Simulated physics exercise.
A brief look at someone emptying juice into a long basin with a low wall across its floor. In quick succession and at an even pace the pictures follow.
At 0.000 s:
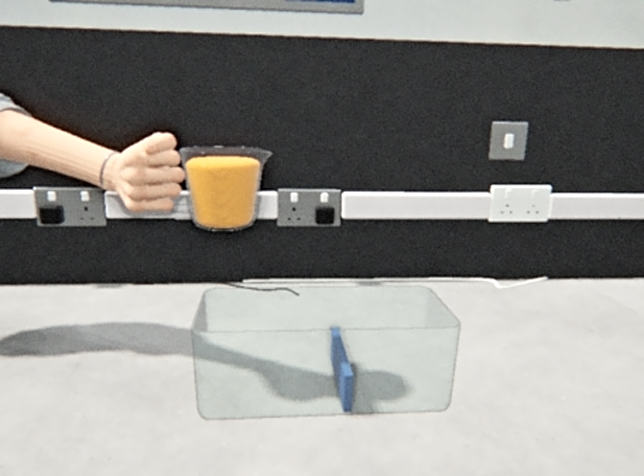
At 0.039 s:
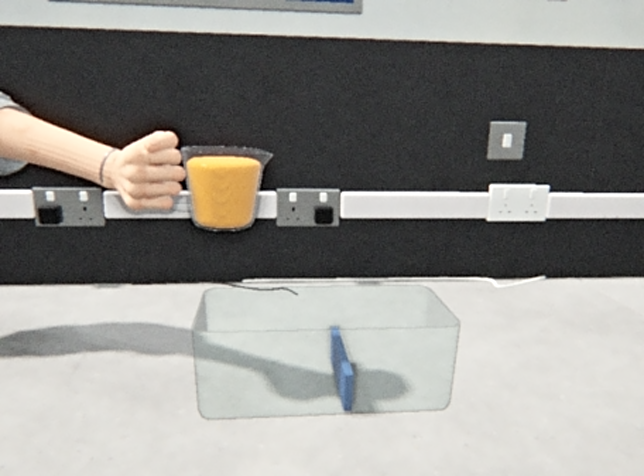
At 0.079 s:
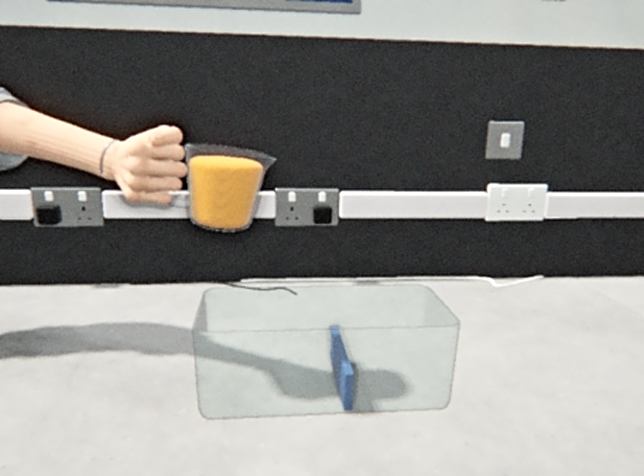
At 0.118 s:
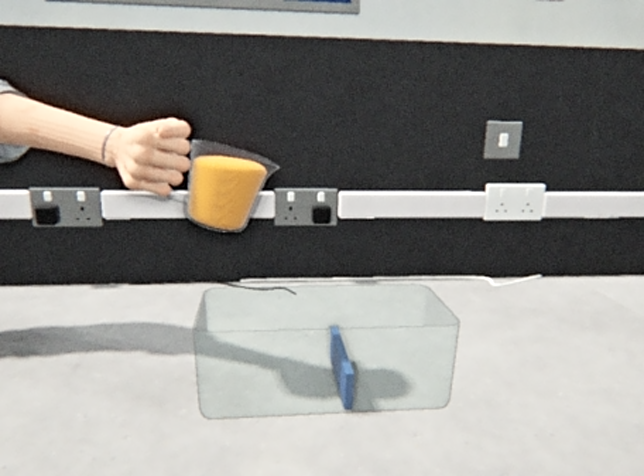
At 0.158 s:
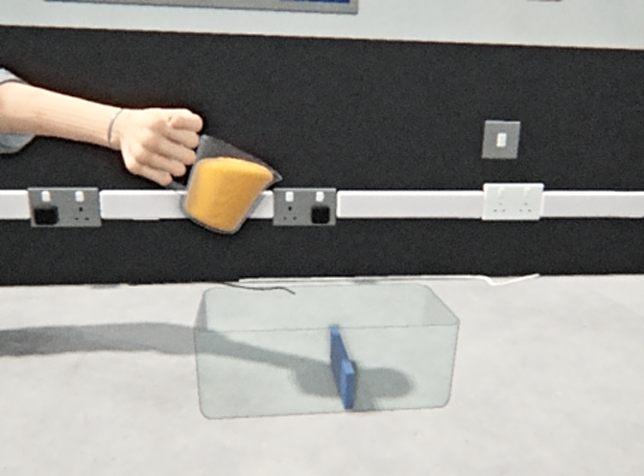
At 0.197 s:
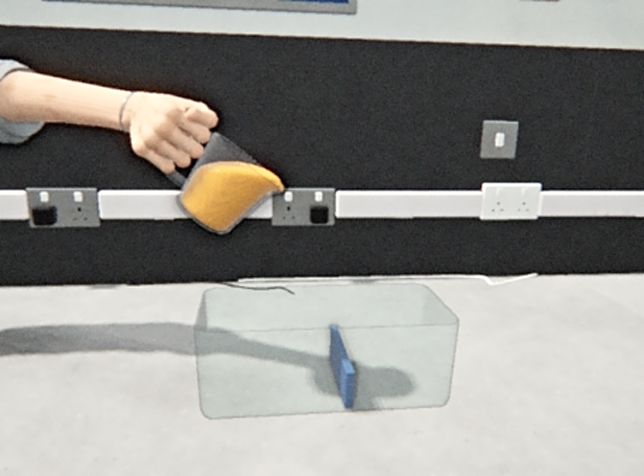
In a room with a black wall band, a white rail of sockets and a pale grey surface, the view is from the front and drifts very slightly. A hand at left holds a clear jug of orange juice above a long transparent basin with a low blue wall across its floor. The hand tilts the jug rightward, slowly then more steeply, and the juice reaches its lip.
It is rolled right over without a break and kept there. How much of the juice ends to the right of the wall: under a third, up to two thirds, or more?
Smaller than a third.
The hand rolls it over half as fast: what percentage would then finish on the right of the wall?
Near 5 parts in a hundred.
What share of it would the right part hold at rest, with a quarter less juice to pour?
It comes to near 5 per cent.
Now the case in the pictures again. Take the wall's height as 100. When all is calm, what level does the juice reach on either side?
Left 20 per cent, right 0.
A moment on, the measuring jug is tipped right over and 33 per cent is still to pour, 25 is left of the wall and 0 right of it.
Next, the measuring jug is tipped right over and 3 per cent is still to pour, 83 is left of the wall and 0 right of it.
Then the measuring jug is tipped right over and 0 per cent is still to pour, 87 is left of the wall and 4 right of it.
Later the measuring jug is tipped right over and 0 per cent is still to pour, 86 is left of the wall and 6 right of it.
In the end 87 per cent lies left of the wall, 6 right of it and 7 outside.
